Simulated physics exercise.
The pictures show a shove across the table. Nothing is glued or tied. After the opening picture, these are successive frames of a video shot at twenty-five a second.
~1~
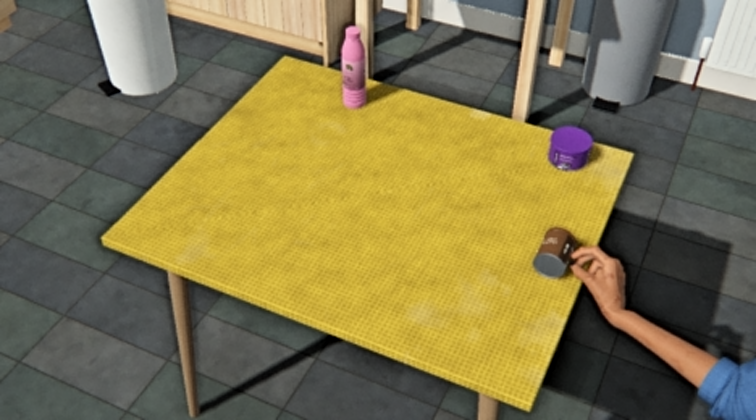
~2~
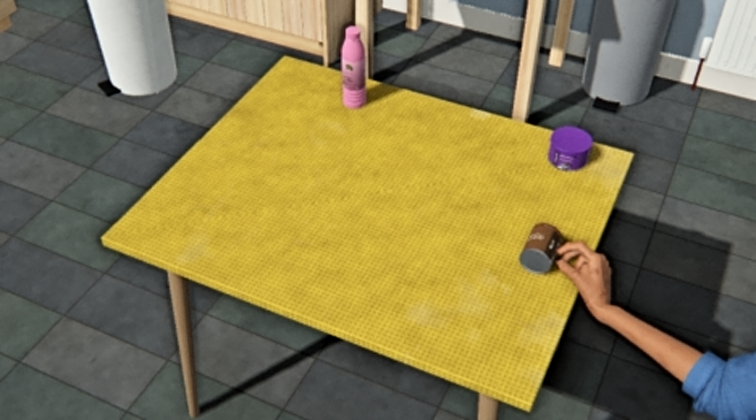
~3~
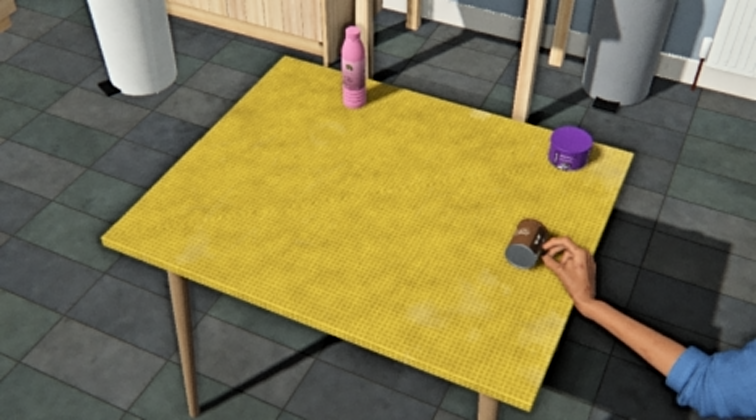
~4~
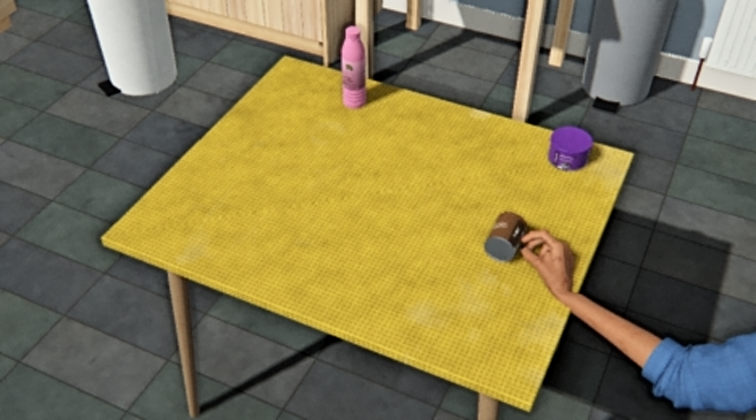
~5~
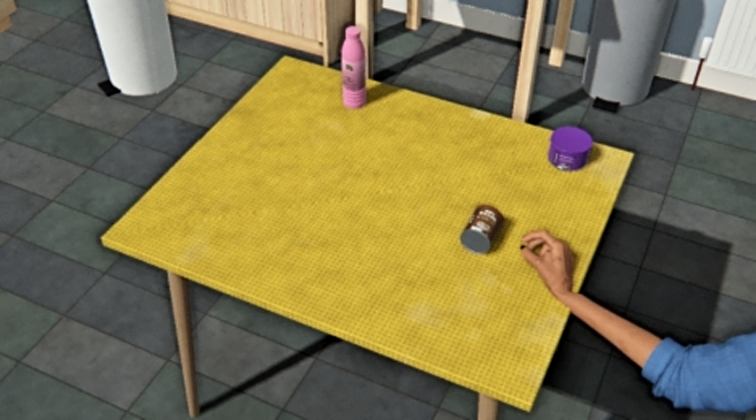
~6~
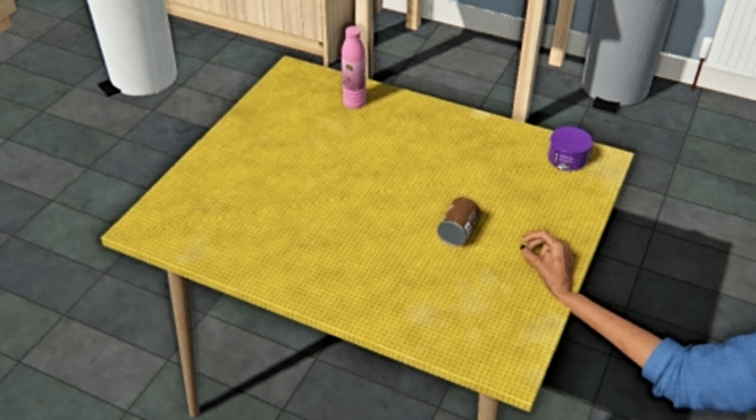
Brown tin lying on its side being pushed left across a yellow table by a hand, then rolling on after release.
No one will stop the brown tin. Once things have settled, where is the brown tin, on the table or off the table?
The brown tin goes over the edge.
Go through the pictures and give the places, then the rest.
In the first frame, under the hand; brown tin (555, 253).
In the second frame, under the hand; brown tin (541, 249).
In the third frame, under the hand; brown tin (526, 244).
In the fourth frame, brown tin (506, 237).
In the fifth frame, brown tin (482, 229) moved about its own width.
In the sixth frame, brown tin (459, 222) moved about its own width.
Then, 0.50 s later than the last frame, brown tin moved well along near (215, 142).
Then, 1.00 s later than the last frame, brown tin now off the table.
When it is over, off the table, brown tin.
